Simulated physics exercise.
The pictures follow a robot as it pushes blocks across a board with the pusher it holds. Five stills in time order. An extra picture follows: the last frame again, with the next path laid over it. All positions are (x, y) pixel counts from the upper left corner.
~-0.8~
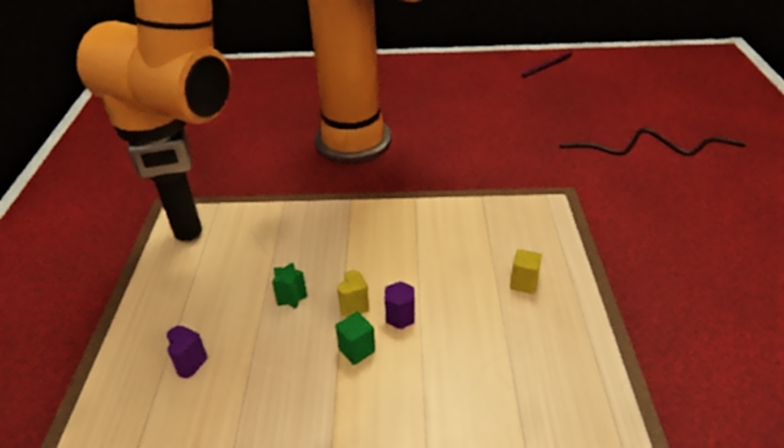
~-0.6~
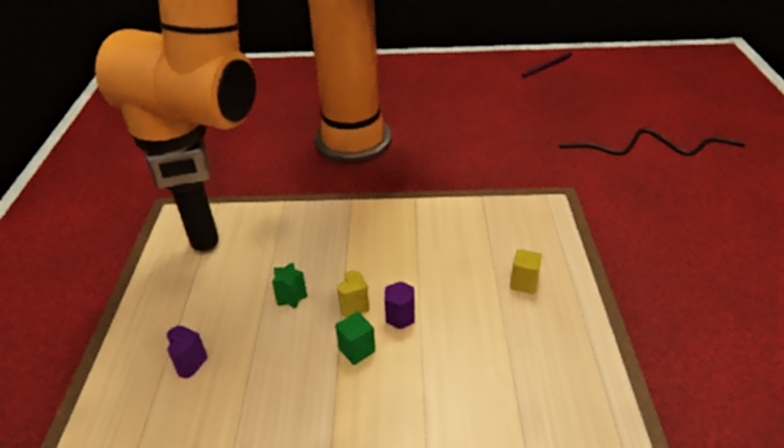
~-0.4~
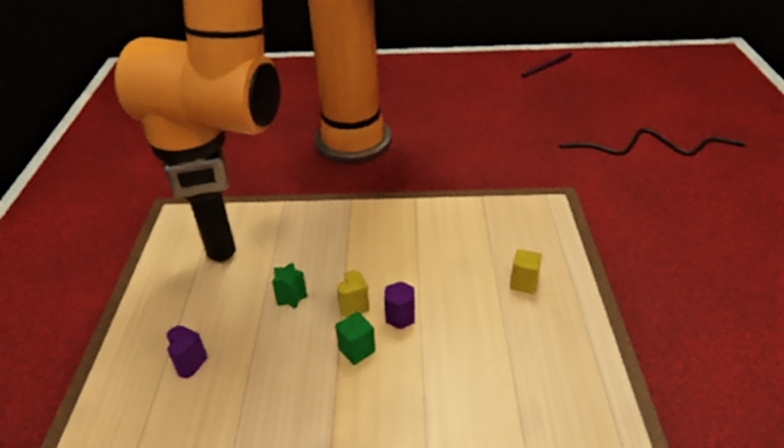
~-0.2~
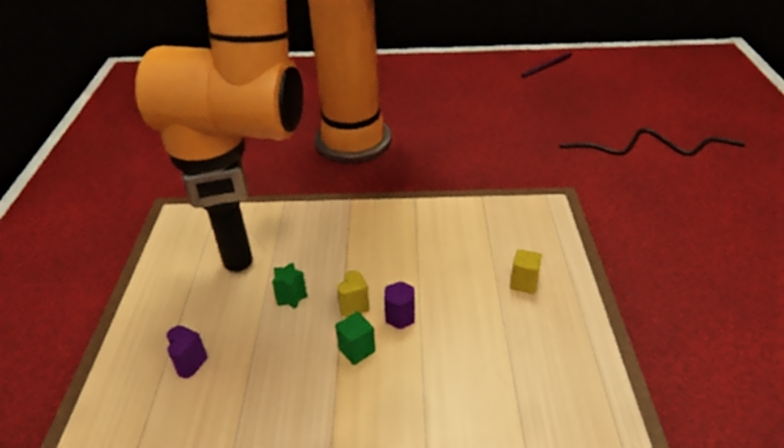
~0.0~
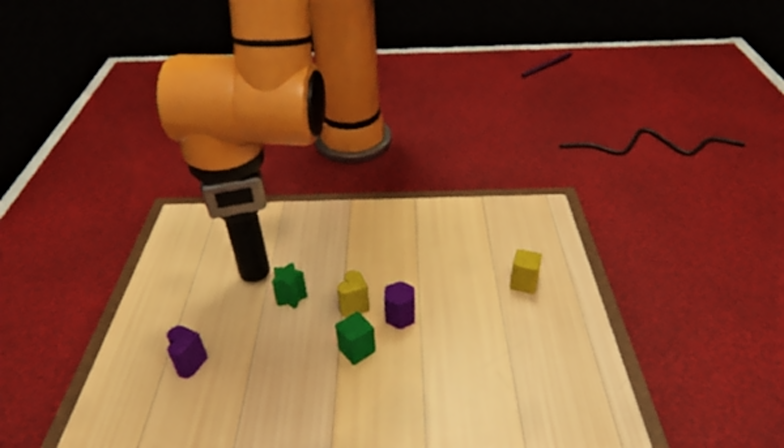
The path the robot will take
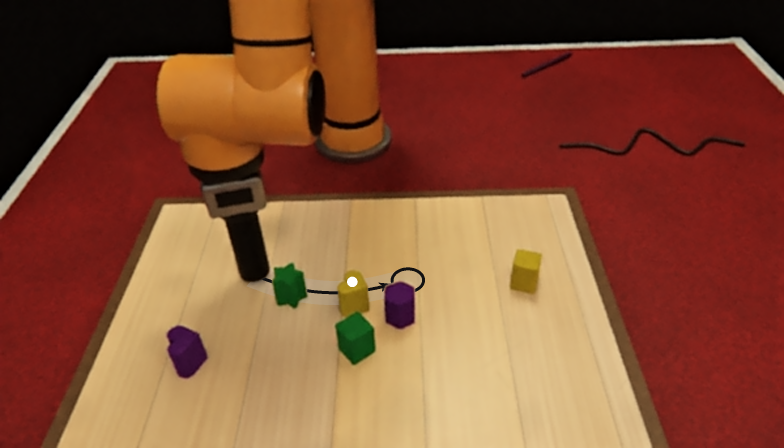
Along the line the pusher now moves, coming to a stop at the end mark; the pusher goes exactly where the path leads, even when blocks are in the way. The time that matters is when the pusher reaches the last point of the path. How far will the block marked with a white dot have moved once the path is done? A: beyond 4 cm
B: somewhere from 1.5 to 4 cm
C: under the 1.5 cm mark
B: Somewhere from 1.5 to 4 cm.
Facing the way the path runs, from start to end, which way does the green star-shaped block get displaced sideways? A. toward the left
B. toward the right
It's B.
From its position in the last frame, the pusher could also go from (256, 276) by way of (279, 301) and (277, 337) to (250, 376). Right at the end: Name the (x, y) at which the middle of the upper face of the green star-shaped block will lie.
At the end it should sit near (309, 286).
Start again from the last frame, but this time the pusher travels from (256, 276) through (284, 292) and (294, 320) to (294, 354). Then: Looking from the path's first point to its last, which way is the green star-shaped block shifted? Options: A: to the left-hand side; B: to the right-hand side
I'll go with A - to the left-hand side.
Drawn move, from (256, 276) via (302, 290) and (356, 291), ending at (408, 280); the dot is on the yellow heart block.
What follows on the original path. One third of the way, pusher at (302, 285); green star-shaped block at (312, 287), turned 30° clockwise.
Two thirds of the way, pusher at (356, 286); green star-shaped block at (322, 293), turned 85° clockwise; yellow heart block at (365, 285), turned 45° clockwise.
At the end, pusher at (408, 275); green star-shaped block at (322, 293), turned 85° clockwise; yellow heart block at (368, 286), turned 60° clockwise; purple six-sided block still.
